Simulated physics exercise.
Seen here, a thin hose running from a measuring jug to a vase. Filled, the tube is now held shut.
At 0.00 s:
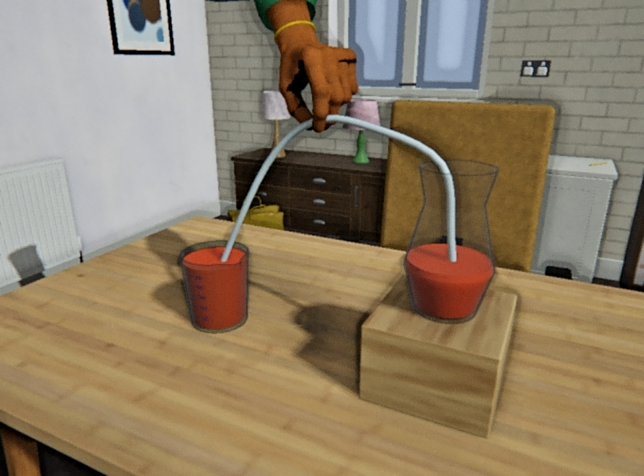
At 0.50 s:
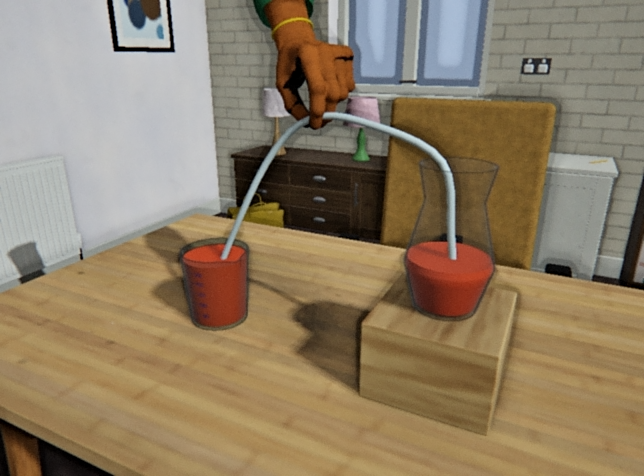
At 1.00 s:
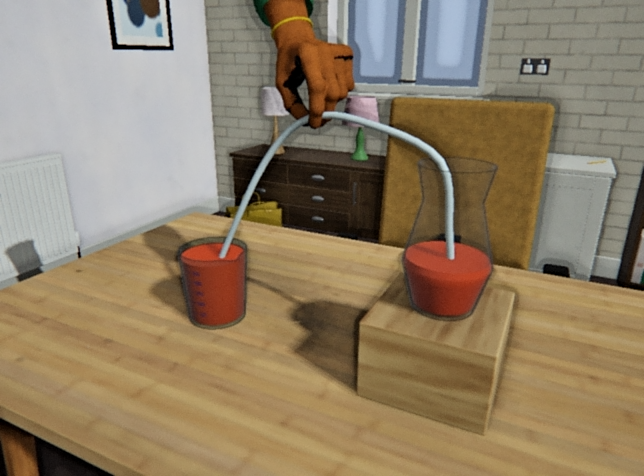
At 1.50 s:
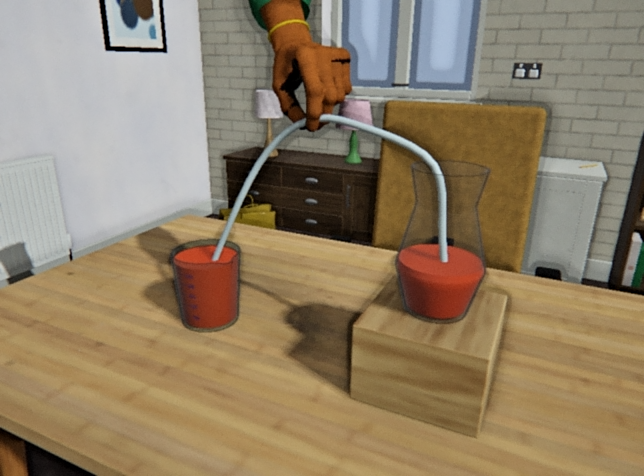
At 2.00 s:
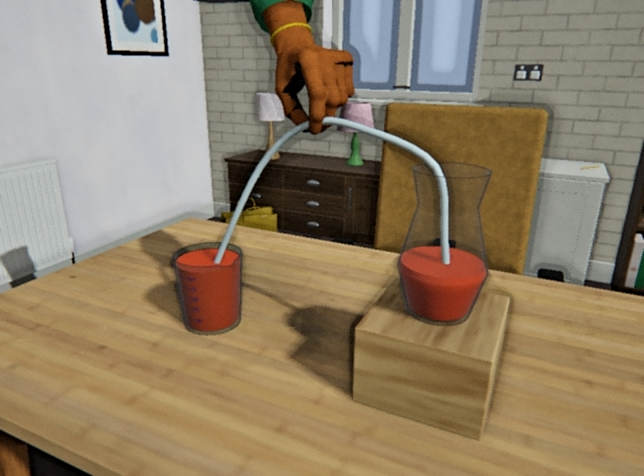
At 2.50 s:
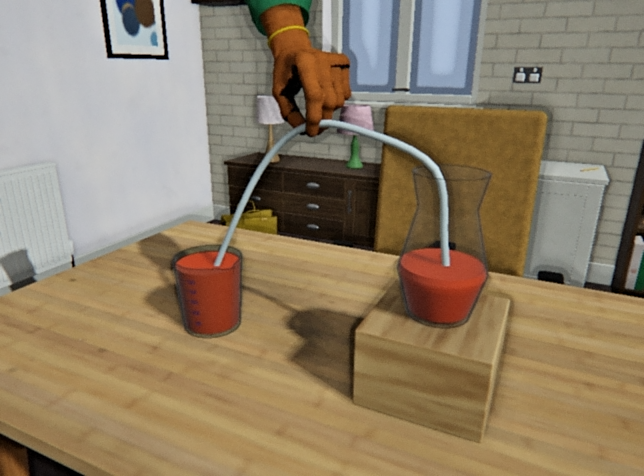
The clip shows a gloved hand pinching a thin hose arched between a nearly full measuring jug on a wooden tabletop at left and a partly filled vase on a wooden block at right; the red liquid levels stay unchanged.
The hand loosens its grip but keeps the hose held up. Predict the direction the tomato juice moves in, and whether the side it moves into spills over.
Tomato juice goes: To the left; receiving: Spills over.
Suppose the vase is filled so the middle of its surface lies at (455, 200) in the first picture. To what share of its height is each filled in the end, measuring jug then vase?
Roughly 100 per cent, then 10 per cent.
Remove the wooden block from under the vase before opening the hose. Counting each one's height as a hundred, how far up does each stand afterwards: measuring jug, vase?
70 %, then 45 %.
By 8.0 s, the measuring jug is full to the brim; the vase is about a quarter full; the lower one has run over.
By 20.0 s, the measuring jug is full to the brim; the vase is nearly empty; the lower one has run over.
By 45.0 s, the measuring jug is full to the brim; the vase is nearly empty; the lower one has run over.
